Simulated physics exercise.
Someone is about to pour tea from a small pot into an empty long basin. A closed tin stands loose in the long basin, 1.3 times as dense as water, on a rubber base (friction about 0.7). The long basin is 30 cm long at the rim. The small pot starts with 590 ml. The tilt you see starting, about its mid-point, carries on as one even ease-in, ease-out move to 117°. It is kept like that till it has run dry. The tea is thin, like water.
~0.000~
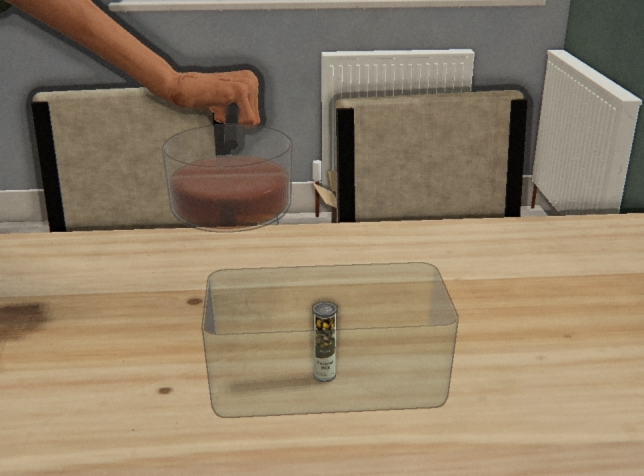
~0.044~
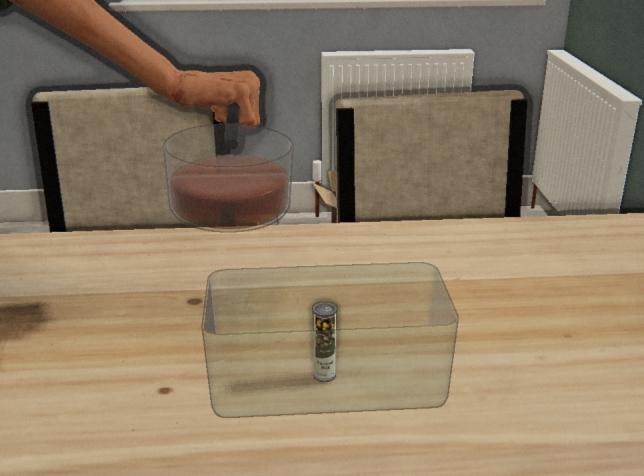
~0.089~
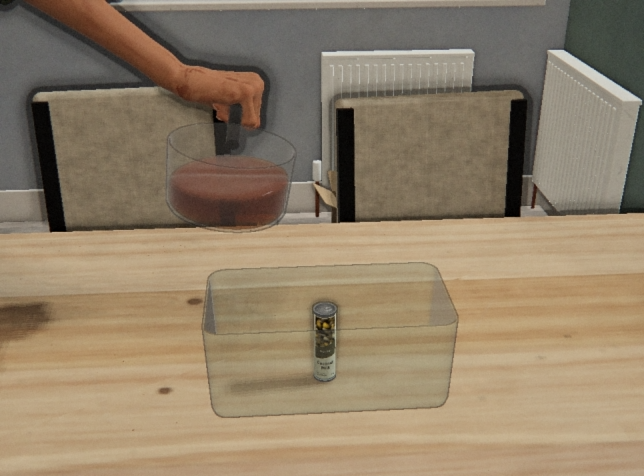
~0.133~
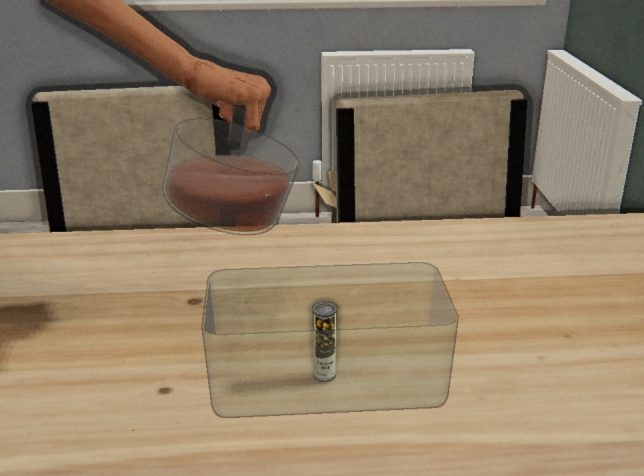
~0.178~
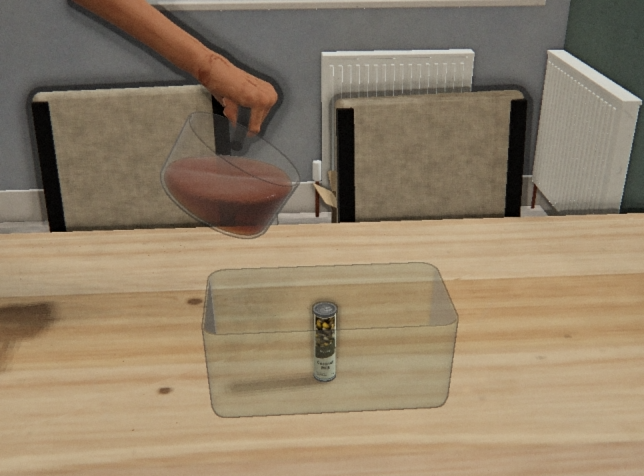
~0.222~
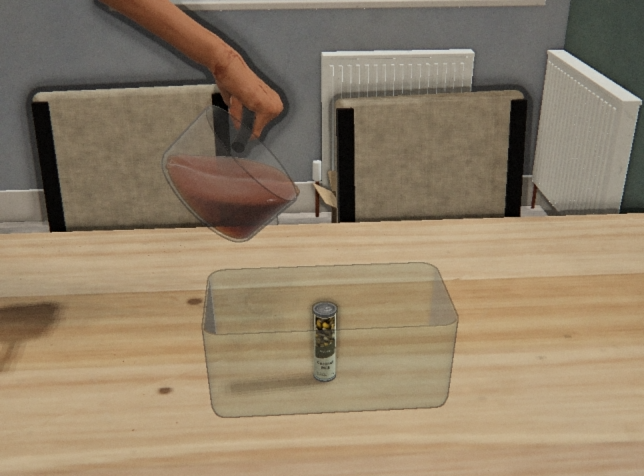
The clip opens on a hand holding a small clear pot of reddish-brown tea above and behind a see-through long basin, where a small tin stands on a wooden table. The pot stays nearly level at first, then the hand tilts it steadily rightward, and the tea shifts toward its lower right side.
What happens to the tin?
The tin falls.
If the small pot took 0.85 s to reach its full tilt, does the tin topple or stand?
The tin stays up.
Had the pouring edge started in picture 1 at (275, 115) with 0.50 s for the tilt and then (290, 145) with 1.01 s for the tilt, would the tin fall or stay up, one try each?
First it goes over; then it stays up.
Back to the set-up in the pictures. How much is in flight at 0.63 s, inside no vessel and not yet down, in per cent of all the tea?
Some 7 per cent.
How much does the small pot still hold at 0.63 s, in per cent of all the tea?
Near 2 in a hundred.
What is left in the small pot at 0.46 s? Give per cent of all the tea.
Near 16 in a hundred.
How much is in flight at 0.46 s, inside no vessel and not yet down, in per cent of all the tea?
About 54 per cent.
After 0.46 s the tilt is 114° and 16 per cent is still to pour; the tin stands where it began.
After 0.63 s the tilt is 117° and 2 per cent is still to pour; the tin stands 1 cm from where it began.
After 0.81 s the tilt is 117° and 0 per cent is still to pour; the tin leans 35°.
After 1.01 s the tilt is 117° and 0 per cent is still to pour; the tin lies on its side.
In the end the tin lies on its side.
